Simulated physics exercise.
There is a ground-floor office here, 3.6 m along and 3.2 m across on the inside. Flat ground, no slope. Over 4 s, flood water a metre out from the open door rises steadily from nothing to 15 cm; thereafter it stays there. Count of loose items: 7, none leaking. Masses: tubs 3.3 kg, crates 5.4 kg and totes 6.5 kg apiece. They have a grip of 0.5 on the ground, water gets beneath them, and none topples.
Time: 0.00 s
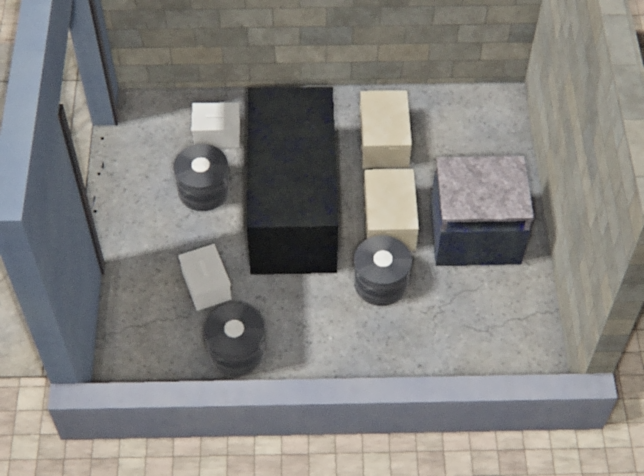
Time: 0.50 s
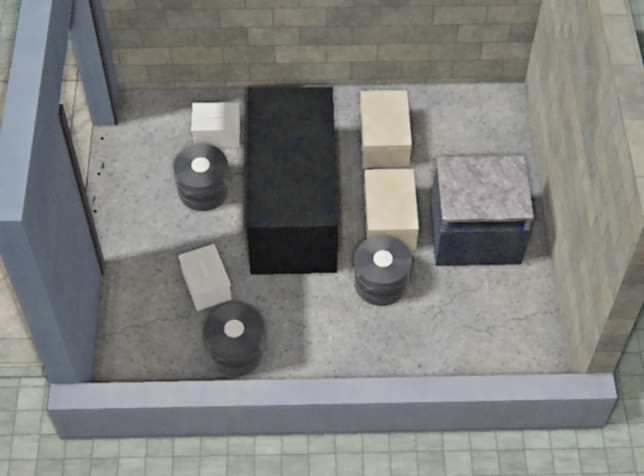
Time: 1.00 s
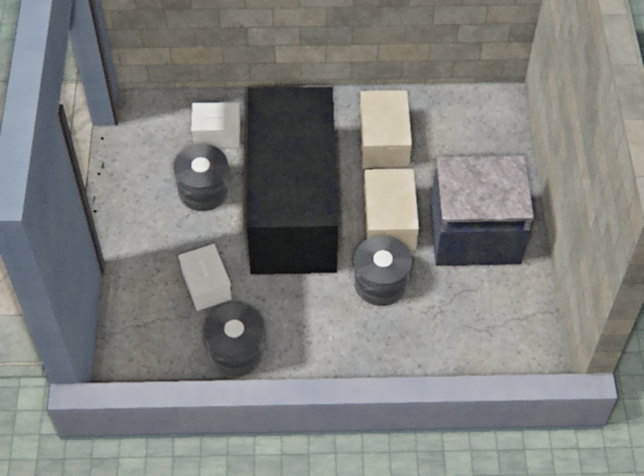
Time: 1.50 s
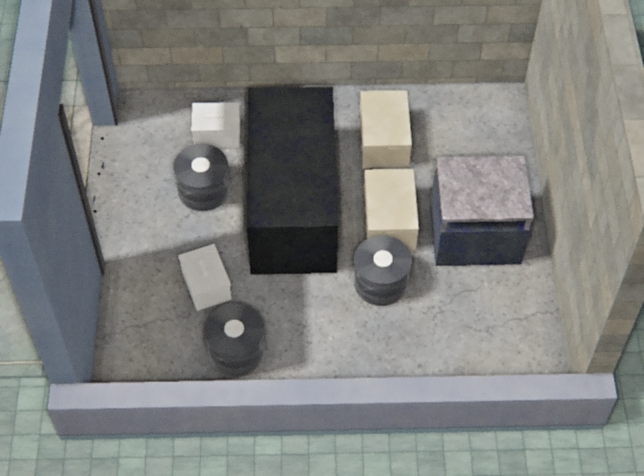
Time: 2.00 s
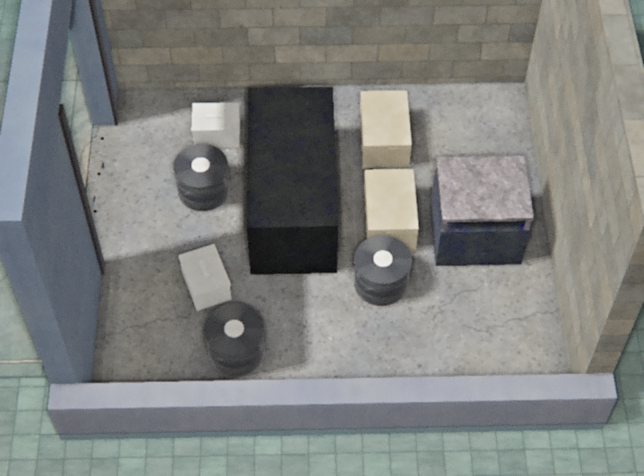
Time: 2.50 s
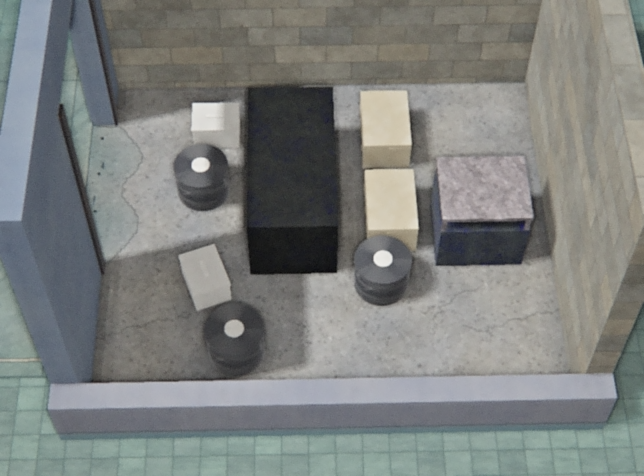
A large black block stands near the middle of a roofless grey-floored room with blue-grey and stone walls, seen from above by a still camera. Two cream boxes and a dark block with a mottled pinkish top sit to its right, with three dark round objects and two pale boxes around. Greenish water spreads over the paving outside, then creeps in at the left, while the objects stay still.
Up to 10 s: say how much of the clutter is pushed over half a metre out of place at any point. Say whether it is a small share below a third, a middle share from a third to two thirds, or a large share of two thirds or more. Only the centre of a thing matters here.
A large share, two thirds or more.
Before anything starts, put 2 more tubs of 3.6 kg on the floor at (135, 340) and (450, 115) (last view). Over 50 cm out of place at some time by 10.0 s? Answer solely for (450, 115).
Above the mark.
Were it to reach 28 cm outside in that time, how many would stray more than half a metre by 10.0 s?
So the tally would be 7.
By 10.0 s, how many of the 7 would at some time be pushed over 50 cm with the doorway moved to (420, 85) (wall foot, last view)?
In that case 4 of them.
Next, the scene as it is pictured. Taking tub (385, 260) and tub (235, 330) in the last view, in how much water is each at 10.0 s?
Depths: Near 3 cm, then near 8 cm.
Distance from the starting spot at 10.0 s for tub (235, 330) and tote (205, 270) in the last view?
The first is 200 cm from its start, the second 60 cm.
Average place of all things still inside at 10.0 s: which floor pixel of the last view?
Somewhere near (363, 249).
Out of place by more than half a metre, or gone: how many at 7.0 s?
Tally: 3.
After 3.5 s 0 of 7 are over 50 cm from their spots; 0 afloat.
After 4.5 s 0 of 7 are over 50 cm from their spots; 1 afloat.
After 7.0 s 3 of 7 are over 50 cm from their spots; 2 afloat.
After 10.0 s 5 of 7 are over 50 cm from their spots, and 5 have been at some point; 7 afloat.
